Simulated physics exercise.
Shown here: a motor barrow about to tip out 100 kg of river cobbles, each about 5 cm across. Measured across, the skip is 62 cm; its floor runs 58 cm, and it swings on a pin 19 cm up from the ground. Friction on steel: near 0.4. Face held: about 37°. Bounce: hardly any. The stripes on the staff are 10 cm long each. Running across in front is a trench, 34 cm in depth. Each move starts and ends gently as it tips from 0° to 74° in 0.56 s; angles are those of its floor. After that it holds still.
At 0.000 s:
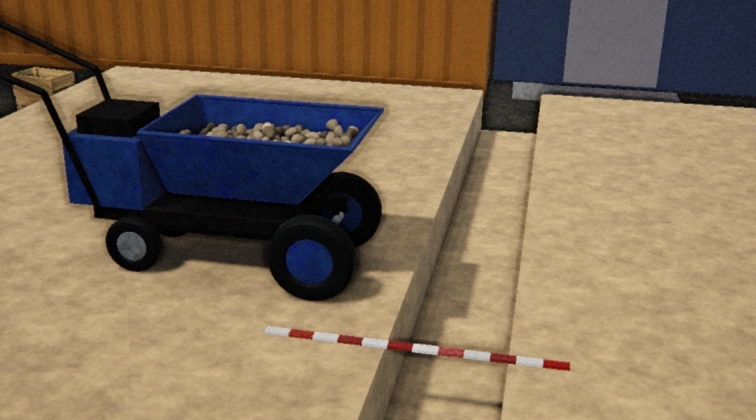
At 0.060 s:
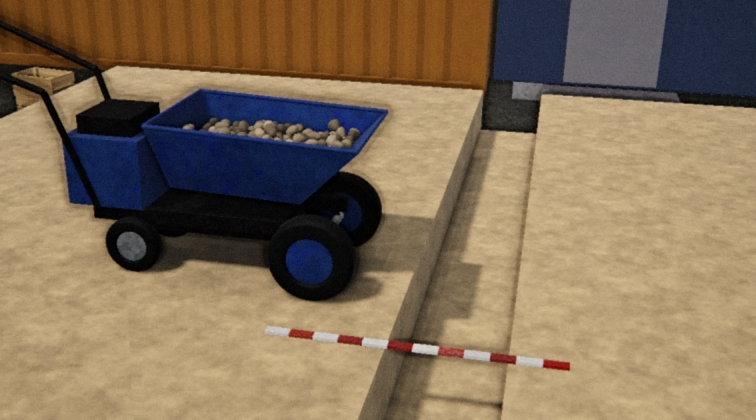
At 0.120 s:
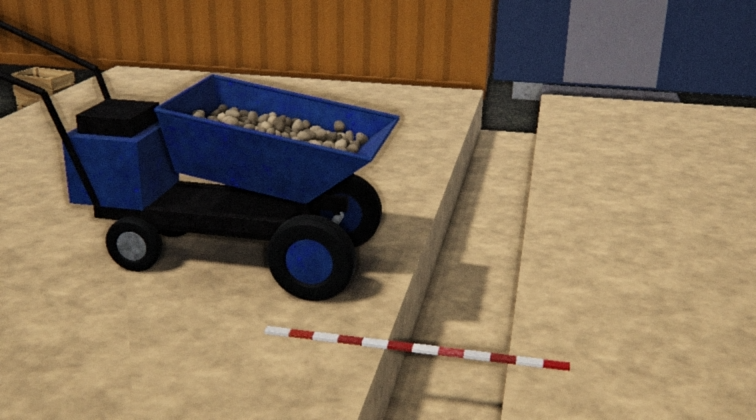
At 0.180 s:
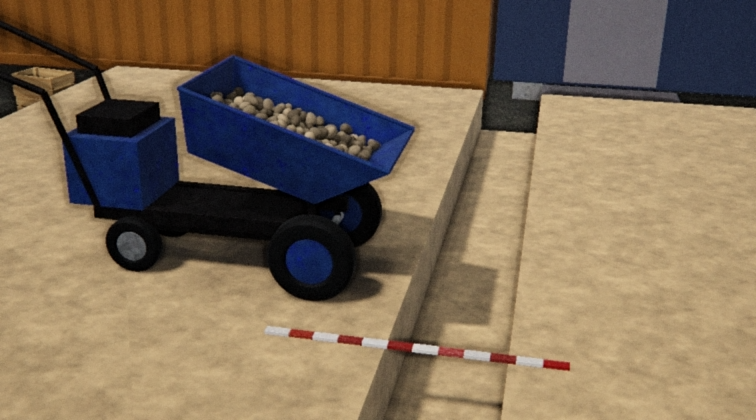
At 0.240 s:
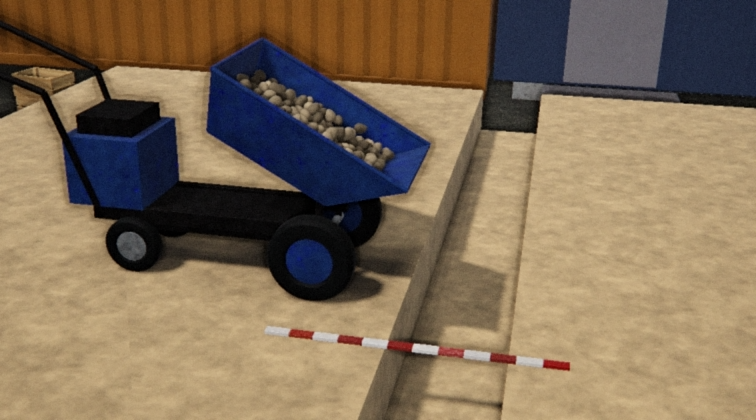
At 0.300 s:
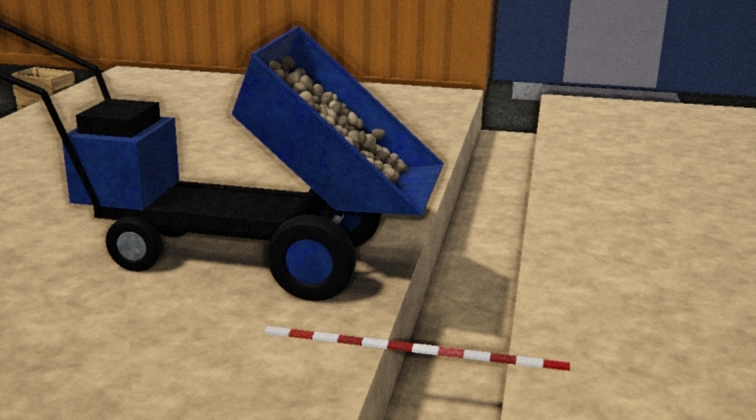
A blue motor barrow standing beside a trench, its skip of river cobbles tilting steadily up at the left, lip lowering rightward.
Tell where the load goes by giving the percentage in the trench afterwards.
About 65 per cent of the load is in the trench.
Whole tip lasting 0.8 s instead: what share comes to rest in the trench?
Close to 85 percent, then.
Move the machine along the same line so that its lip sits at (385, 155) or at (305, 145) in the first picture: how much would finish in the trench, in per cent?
First spot about 35, second spot about 95 per cent.
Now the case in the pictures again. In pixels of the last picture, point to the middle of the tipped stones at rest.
(497, 343).
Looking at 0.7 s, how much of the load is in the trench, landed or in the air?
Something like 25 in a hundred.
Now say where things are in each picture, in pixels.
In the first frame, the skip is at 0°, its lip at (353, 150); the top of the load is at (291, 132).
In the second frame, the skip is at 2°, its lip at (358, 153); the top of the load is at (266, 129); the stones move at 0.5 m/s on average.
In the third frame, the skip is at 9°, its lip at (371, 160); the top of the load is at (240, 118); the stones move at 1.1 m/s on average.
In the fourth frame, the skip is at 18°, its lip at (389, 173); the top of the load is at (235, 101); the stones move at 1.5 m/s on average.
In the fifth frame, the skip is at 29°, its lip at (407, 191); the top of the load is at (256, 85); the stones move at 1.7 m/s on average.
The sixth frame shows lip at (422, 214), floor tilted 41°, highest stones at (283, 72); the stones move at 1.8 m/s on average.
After 0.4 s the floor is at 62°; 100 % in the skip; the foremost stones are at (419, 213).
After 0.7 s the floor is at 74°; 75 % in the skip, 25 % in the trench; the foremost stones are at (509, 295).
After 1.0 s the floor is at 74°; 2 % in the skip, 62 % in the trench, 35 % past the trench; the foremost stones are at (719, 320).
After 3.0 s the floor is at 74°; 0 % in the skip, 65 % in the trench, 35 % past the trench; the foremost stones are past the picture's edge.
